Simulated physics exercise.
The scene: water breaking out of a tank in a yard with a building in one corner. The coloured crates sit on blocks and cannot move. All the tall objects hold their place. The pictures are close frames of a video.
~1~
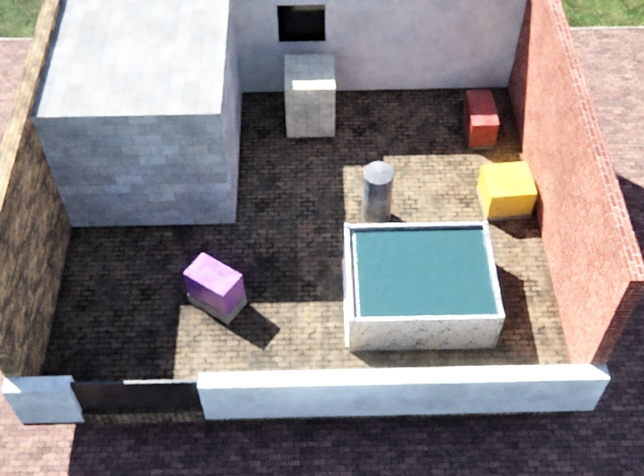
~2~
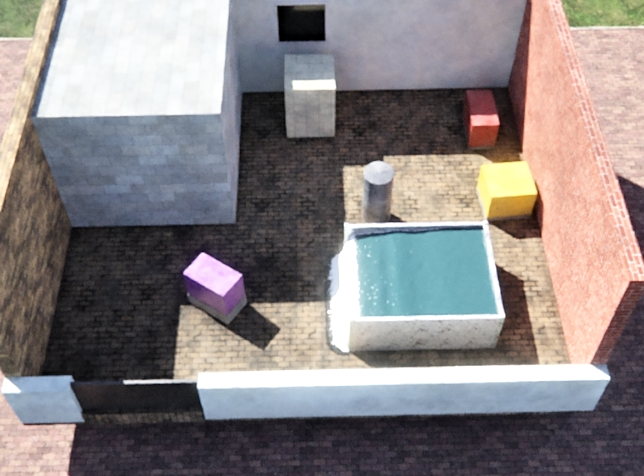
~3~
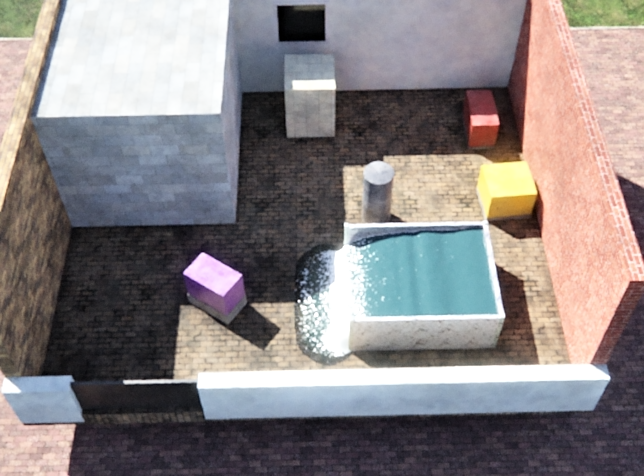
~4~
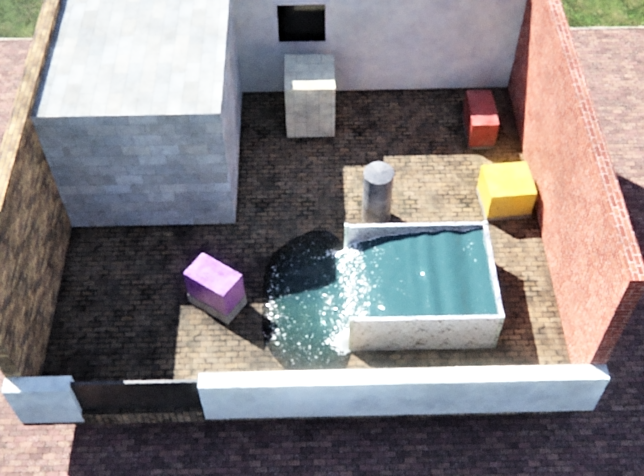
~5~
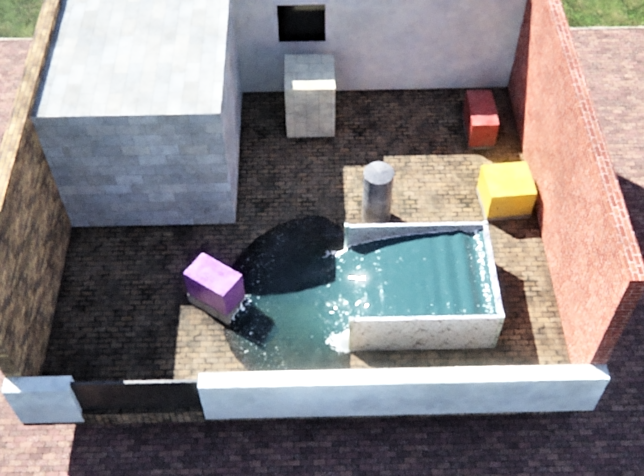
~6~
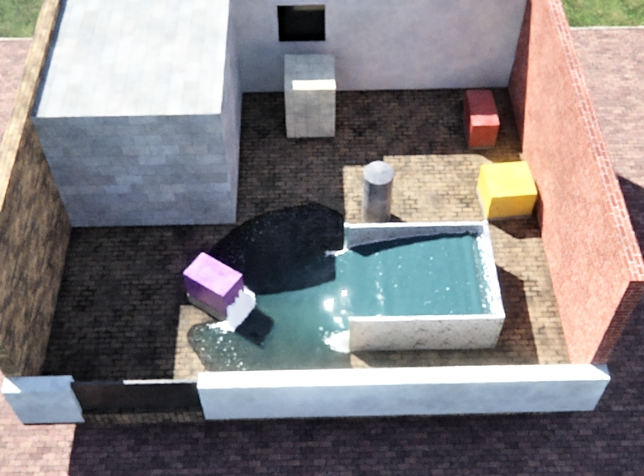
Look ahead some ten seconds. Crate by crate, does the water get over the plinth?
In the end: The yellow crate is wetted; the red crate is wetted; the purple crate is wetted.
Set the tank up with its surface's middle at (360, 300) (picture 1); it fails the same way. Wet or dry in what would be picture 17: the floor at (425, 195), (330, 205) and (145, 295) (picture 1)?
In that order: Free of water, clear, covered.
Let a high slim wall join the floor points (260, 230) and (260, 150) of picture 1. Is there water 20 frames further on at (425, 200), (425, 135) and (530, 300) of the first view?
One after the other: Free of water, dry, no water.
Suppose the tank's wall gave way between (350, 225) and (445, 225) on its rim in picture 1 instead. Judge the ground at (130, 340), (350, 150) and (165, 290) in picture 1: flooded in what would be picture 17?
In turn: Not flooded, flooded, dry.
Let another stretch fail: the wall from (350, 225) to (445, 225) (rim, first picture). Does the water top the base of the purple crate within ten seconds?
In short: The purple one keeps dry.
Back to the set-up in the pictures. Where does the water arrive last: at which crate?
Last comes the one in yellow.
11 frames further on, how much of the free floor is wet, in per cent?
About 45 per cent.
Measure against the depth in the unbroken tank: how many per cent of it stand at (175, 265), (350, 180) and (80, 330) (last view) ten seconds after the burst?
In that order: 12, 8 and 12 per cent.
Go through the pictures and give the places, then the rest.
The first picture shows still water in the open tank at (421, 272).
In the second picture, the front is at (342, 255), out from the gap at (350, 293).
In the third picture, water pours out at (350, 294) and has run to (321, 250).
In the fourth picture, water pours out at (350, 295) and has run to (278, 256).
In the fifth picture, the front is at (242, 260), out from the gap at (350, 295).
In the sixth picture, the front is at a hidden place, out from the gap at (350, 295).
A moment on, water covers 35 % of the floor; the yellow crate not reached, the red crate not reached, the purple crate water round its plinth.
Next, water covers 45 % of the floor; the yellow crate not reached, the red crate not reached, the purple crate water round its plinth.
Then, water covers 50 % of the floor; the yellow crate not reached, the red crate not reached, the purple crate water round its plinth.
Later, water covers 70 % of the floor; the yellow crate not reached, the red crate water round its plinth, the purple crate water round its plinth.
In the end, water covers 100 % of the floor; the yellow crate was topped, the red crate was topped, the purple crate was topped.
